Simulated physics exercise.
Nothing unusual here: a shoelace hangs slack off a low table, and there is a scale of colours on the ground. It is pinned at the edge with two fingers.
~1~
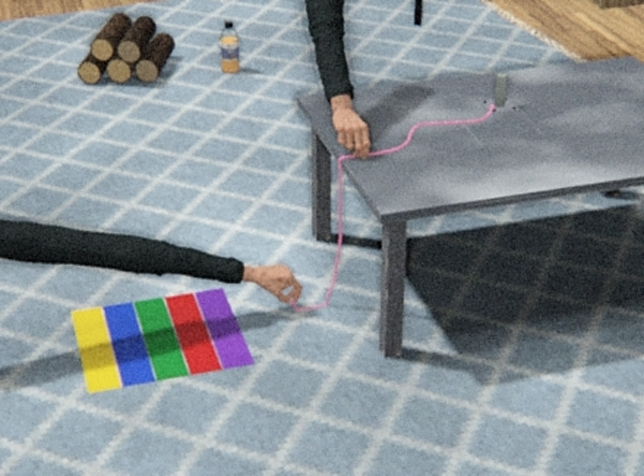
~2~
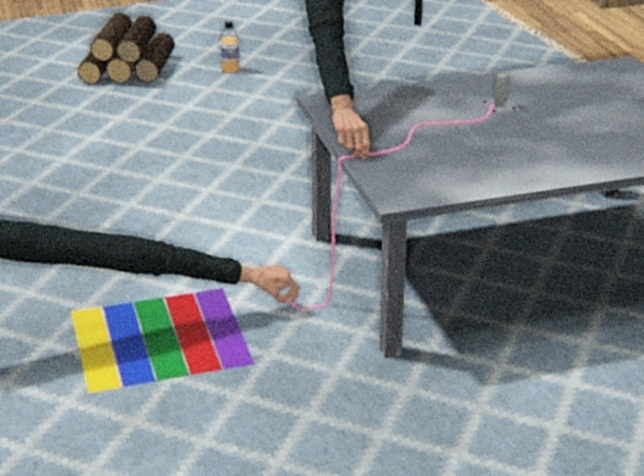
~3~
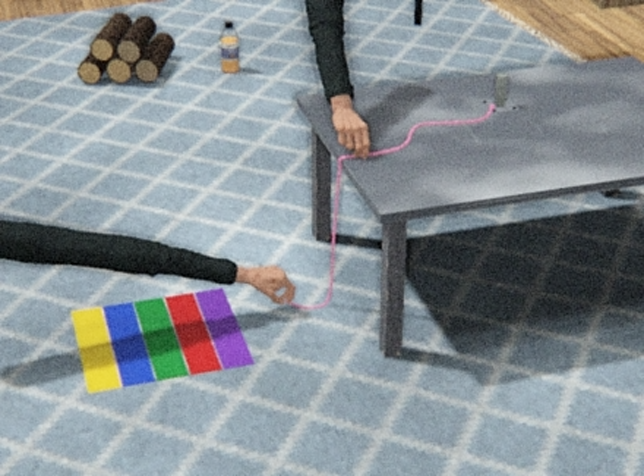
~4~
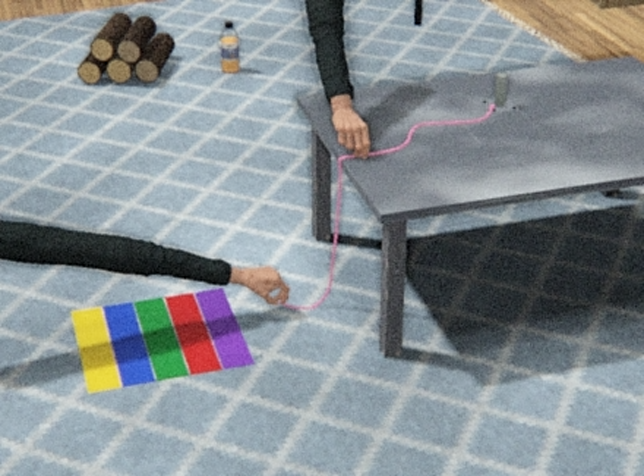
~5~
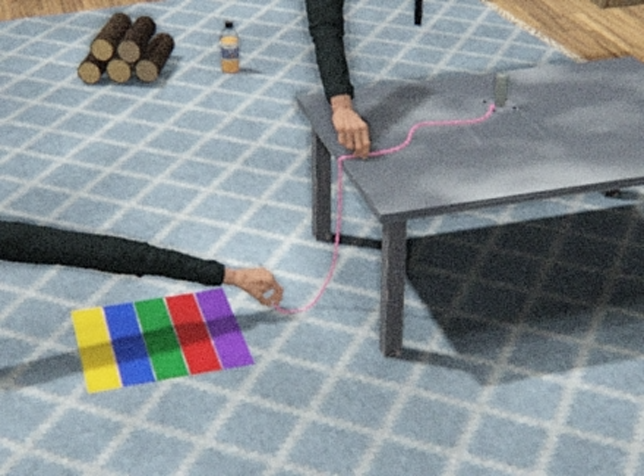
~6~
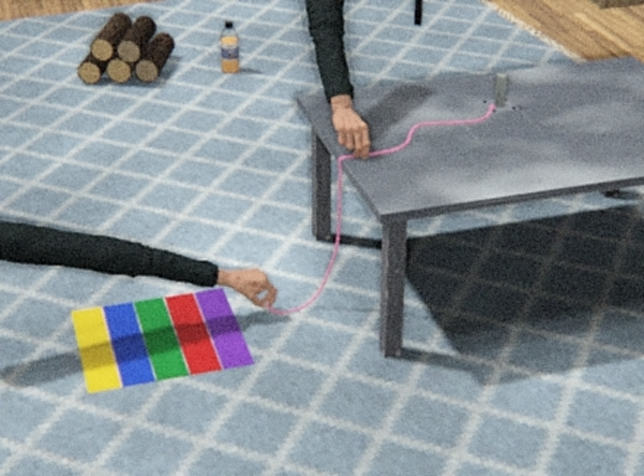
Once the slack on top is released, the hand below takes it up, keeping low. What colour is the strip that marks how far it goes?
That strip is green.
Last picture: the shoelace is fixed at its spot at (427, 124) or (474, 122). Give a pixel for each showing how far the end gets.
In order of the tries, close to (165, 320) and close to (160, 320).
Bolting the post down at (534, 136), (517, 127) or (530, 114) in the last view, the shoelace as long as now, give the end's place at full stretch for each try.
Approximate pixels in order: (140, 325), (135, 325), (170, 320).
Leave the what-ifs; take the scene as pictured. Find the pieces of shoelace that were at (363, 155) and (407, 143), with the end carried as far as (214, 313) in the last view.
One heads to (338, 161) and the other heads to (378, 141).
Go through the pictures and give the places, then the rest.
The first frame shows end (292, 300); purple (234, 352); red (201, 357); green (169, 363); blue (135, 369); yellow (102, 375).
The second frame shows end (289, 301); shoelace through (484, 119) (423, 125) (393, 150) (340, 173) (333, 237) (330, 294).
The third frame shows end (285, 301).
The fourth frame shows end (279, 302); shoelace through (484, 119) (423, 125) (393, 150) (340, 173) (336, 237) (326, 294).
The fifth frame shows end (273, 303).
The sixth frame shows end (267, 304); shoelace through (484, 119) (423, 125) (393, 150) (340, 173) (338, 237) (318, 293).
Soon after, end near (214, 313); over purple.
Then, end near (175, 319); over red.
At full stretch, end near (152, 323); over green. It halts on the green strip.
